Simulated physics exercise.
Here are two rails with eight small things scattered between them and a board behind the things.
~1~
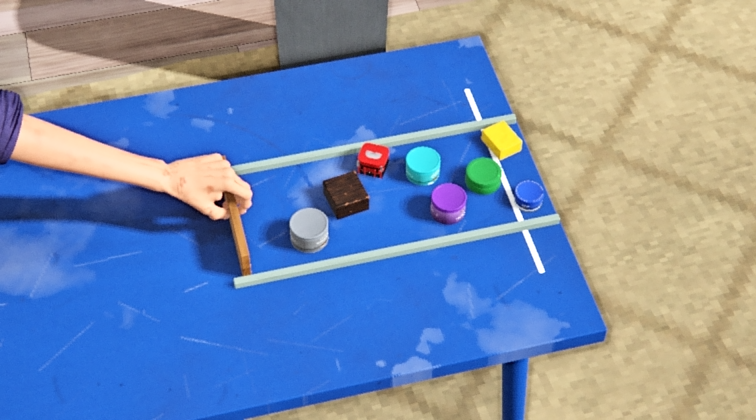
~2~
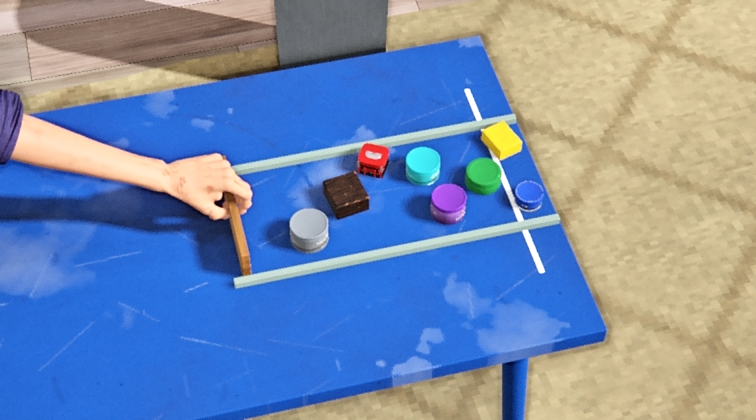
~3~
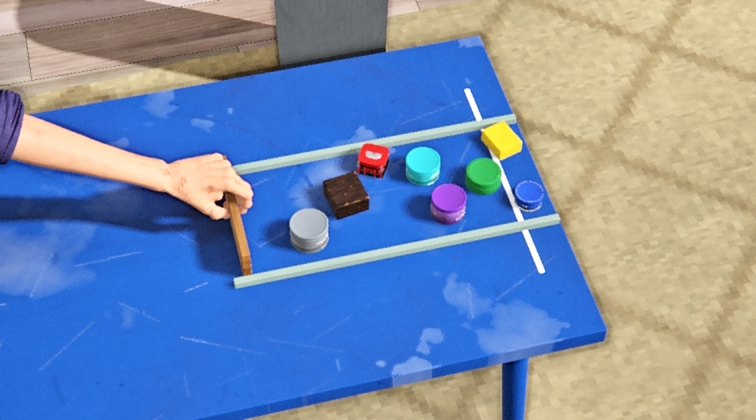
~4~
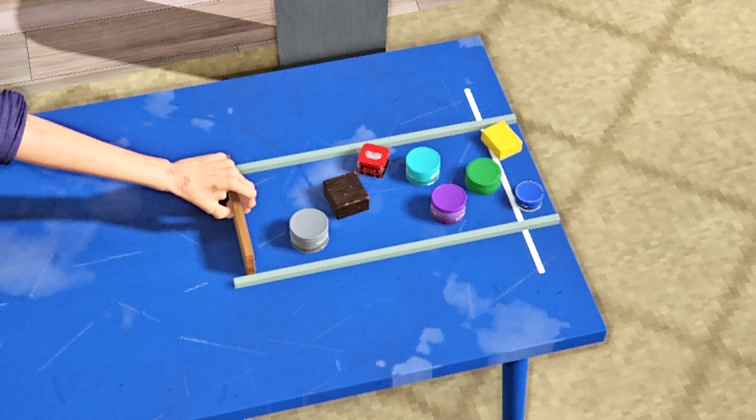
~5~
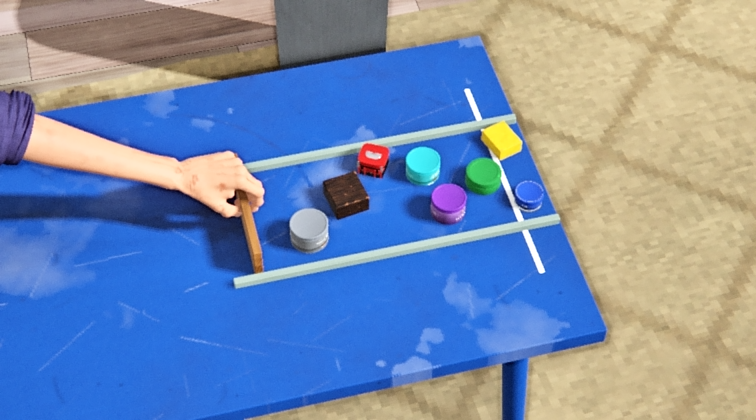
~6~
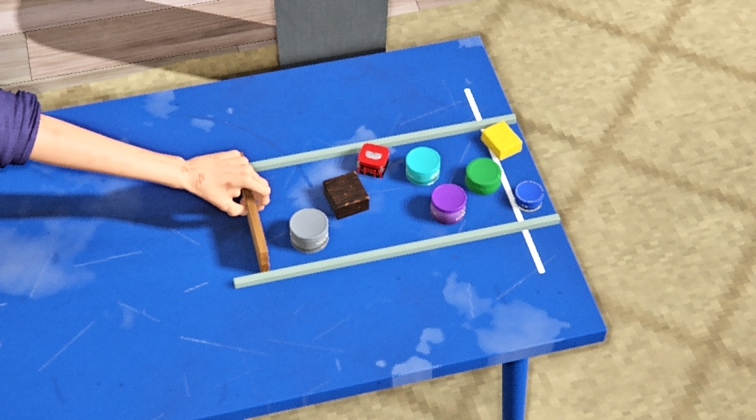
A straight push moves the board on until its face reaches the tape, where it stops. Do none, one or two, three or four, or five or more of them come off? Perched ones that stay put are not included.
Ha, five or more come down.
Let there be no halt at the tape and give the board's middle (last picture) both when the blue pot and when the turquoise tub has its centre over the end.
Approx. (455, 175) / approx. (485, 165) for the other.
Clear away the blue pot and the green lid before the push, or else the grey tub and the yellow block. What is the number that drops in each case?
The answer is 3 and then 3.
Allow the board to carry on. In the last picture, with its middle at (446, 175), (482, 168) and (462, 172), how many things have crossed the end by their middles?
0; 3; 1.
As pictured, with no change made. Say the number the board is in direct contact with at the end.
3.
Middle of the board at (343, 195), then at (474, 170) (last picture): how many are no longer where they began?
So far 2, and 8 at the second.
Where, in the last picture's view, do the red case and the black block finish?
(500, 132) and (517, 162).
Soon after, none off yet; blue pot at rest near (529, 196); yellow block at rest near (501, 141); green lid at rest near (484, 177).
At rest, the number that fall off is five or more; fallen, turquoise tub, purple tub, green lid, yellow block and blue pot.
